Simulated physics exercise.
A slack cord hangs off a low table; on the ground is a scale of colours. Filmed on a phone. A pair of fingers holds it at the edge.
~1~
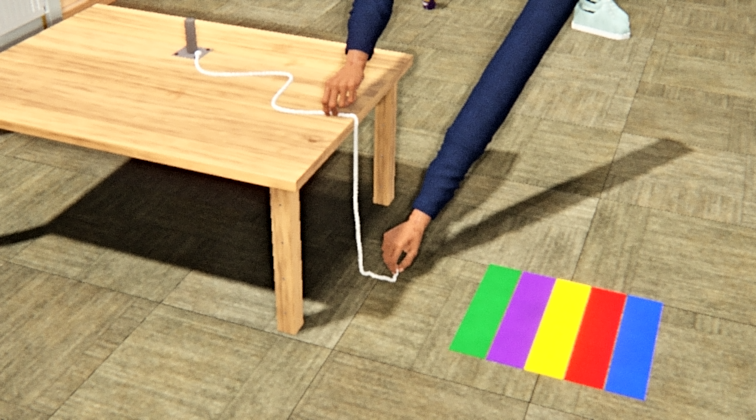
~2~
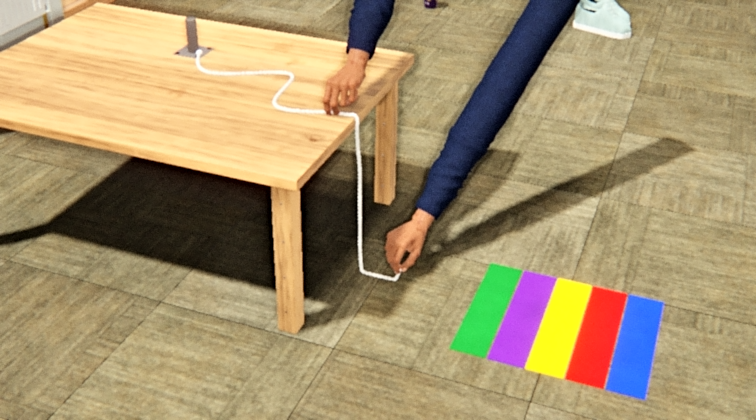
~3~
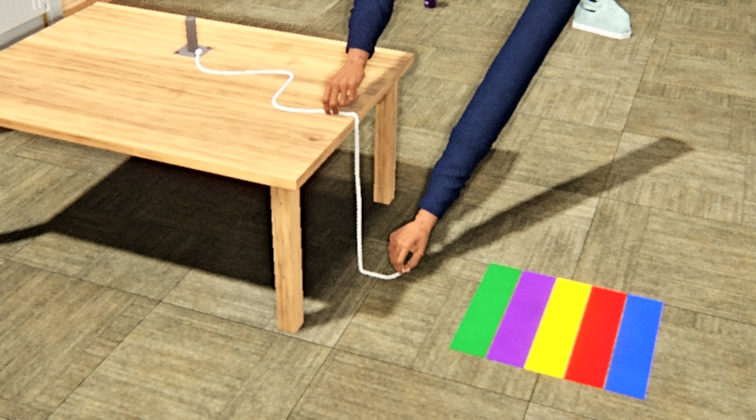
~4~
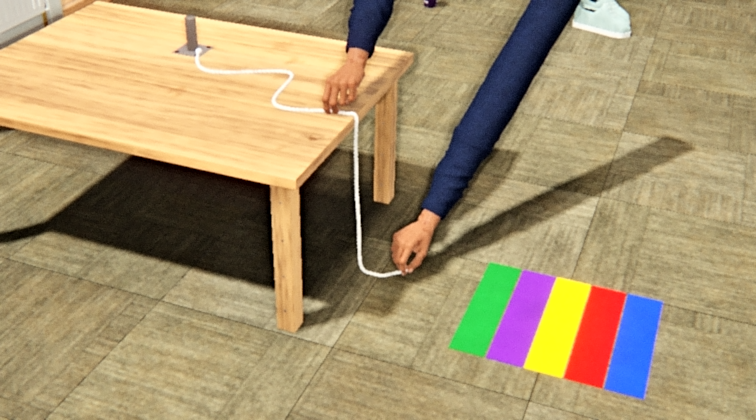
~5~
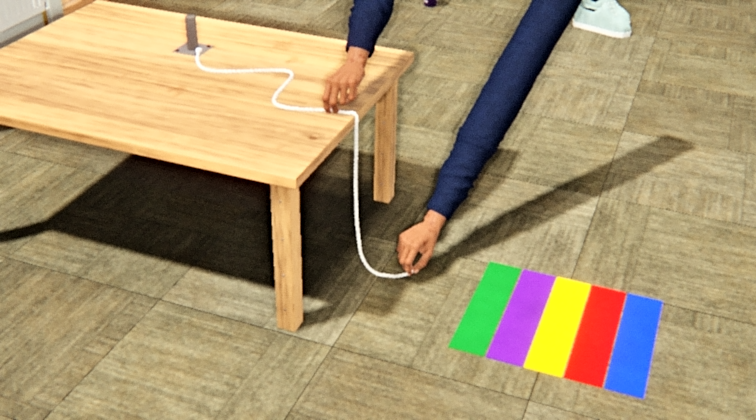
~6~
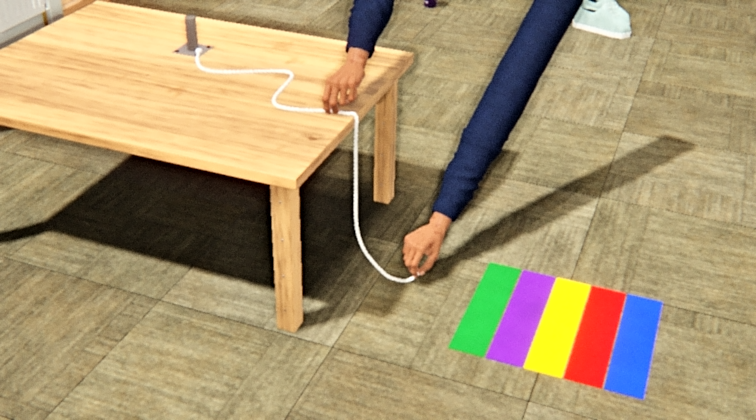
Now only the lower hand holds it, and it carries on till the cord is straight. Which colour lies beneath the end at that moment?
Red.
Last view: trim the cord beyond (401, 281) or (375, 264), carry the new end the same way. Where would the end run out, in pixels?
In turn, around (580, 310) and around (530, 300).
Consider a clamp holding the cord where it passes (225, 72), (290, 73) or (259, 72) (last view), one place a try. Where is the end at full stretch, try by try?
It comes to rest around (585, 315), (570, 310) and (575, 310) respectively.
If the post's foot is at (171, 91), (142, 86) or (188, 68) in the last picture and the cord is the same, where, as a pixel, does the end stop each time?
Going through the tries, you get (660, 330), then (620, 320), then (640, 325).
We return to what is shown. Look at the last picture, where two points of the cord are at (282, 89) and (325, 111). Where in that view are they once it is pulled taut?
Roughly at (332, 97), and the other roughly at (404, 144).
Soon after, end near (546, 304); over yellow.
After that, end near (584, 313); over red.
At the stop, end near (608, 319); over red. The end stops over the red strip.
